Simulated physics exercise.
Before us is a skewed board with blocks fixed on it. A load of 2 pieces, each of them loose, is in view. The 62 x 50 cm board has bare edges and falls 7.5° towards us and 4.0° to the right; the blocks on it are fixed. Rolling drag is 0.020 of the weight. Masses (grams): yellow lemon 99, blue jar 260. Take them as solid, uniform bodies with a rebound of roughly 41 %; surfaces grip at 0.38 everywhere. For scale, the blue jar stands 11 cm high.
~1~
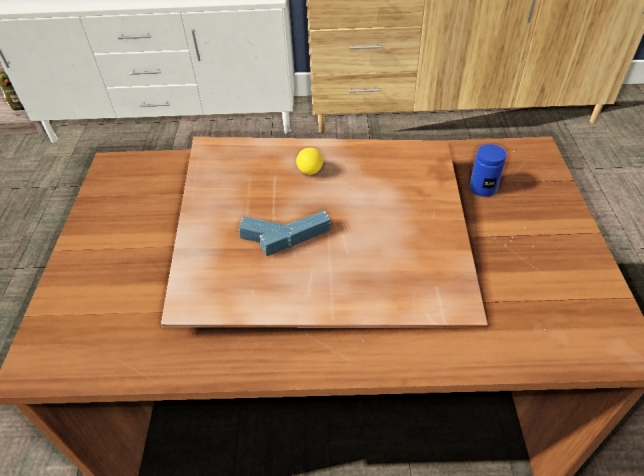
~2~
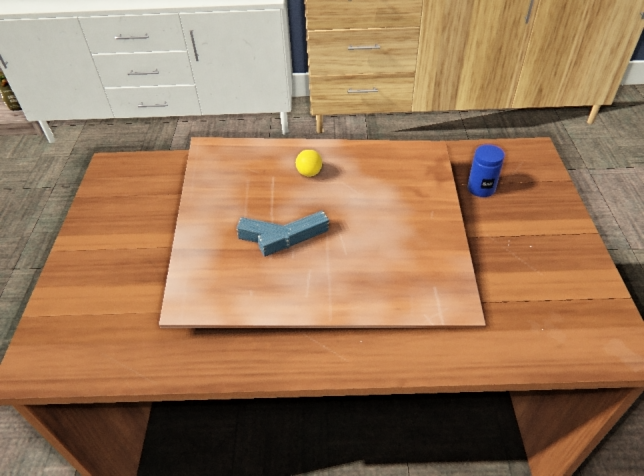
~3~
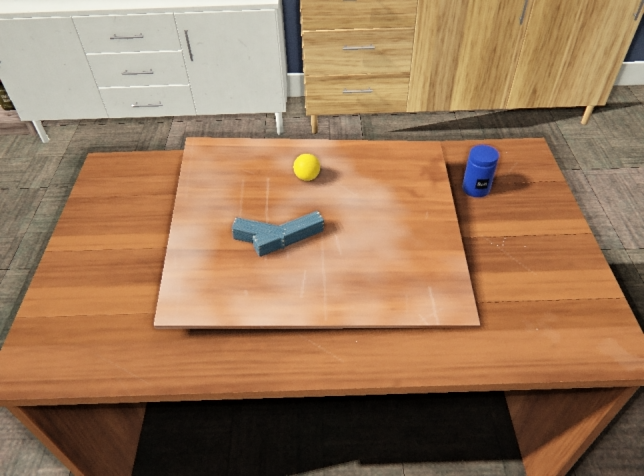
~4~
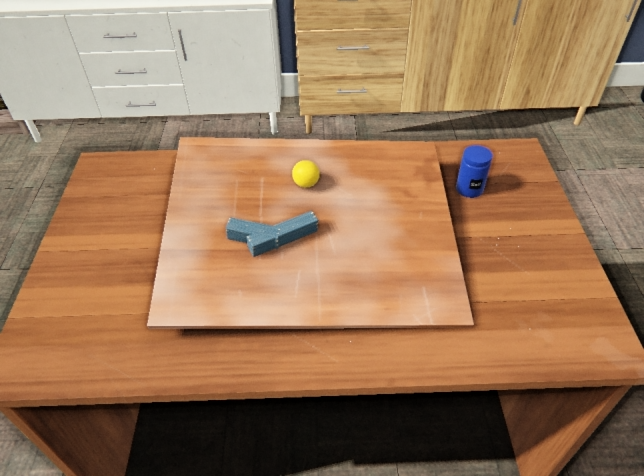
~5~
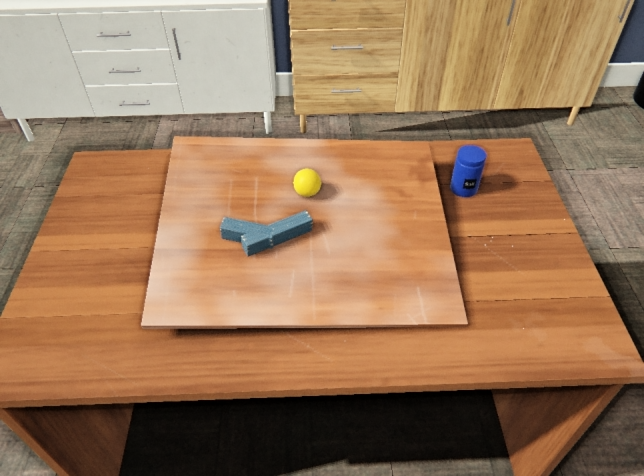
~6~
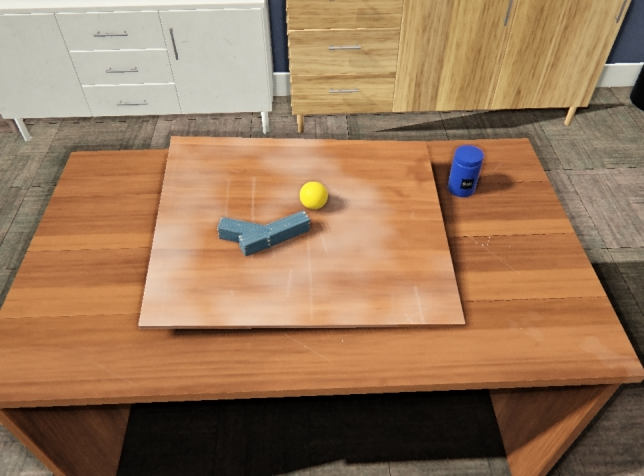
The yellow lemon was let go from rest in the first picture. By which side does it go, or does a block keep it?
The way out: Near side.
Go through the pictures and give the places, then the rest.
In the first frame, 39 cm of board to the near edge; yellow lemon (310, 161); blue jar (488, 171).
In the second frame, 39 cm of board to the near edge; yellow lemon (309, 163); blue jar (486, 171).
In the third frame, 38 cm of board to the near edge; yellow lemon (307, 167); blue jar (480, 172).
In the fourth frame, 36 cm of board to the near edge; yellow lemon (306, 174); blue jar (474, 172).
In the fifth frame, 33 cm of board to the near edge; yellow lemon (307, 183); blue jar (468, 172).
In the sixth frame, 29 cm of board to the near edge; yellow lemon (314, 195); blue jar (465, 172).
Then, 0.20 s later than the last frame, 20 cm of board to the near edge; yellow lemon near (340, 231).
Then, 0.50 s later than the last frame, it has gone over the near edge; yellow lemon near (404, 319).
Then, 0.70 s later than the last frame, it has gone over the near edge; yellow lemon near (462, 405).
Then, 0.80 s later than the last frame, it has gone over the near edge; yellow lemon near (483, 470).
When it is over, it has gone over the near edge; blue jar within 8 cm of the start.
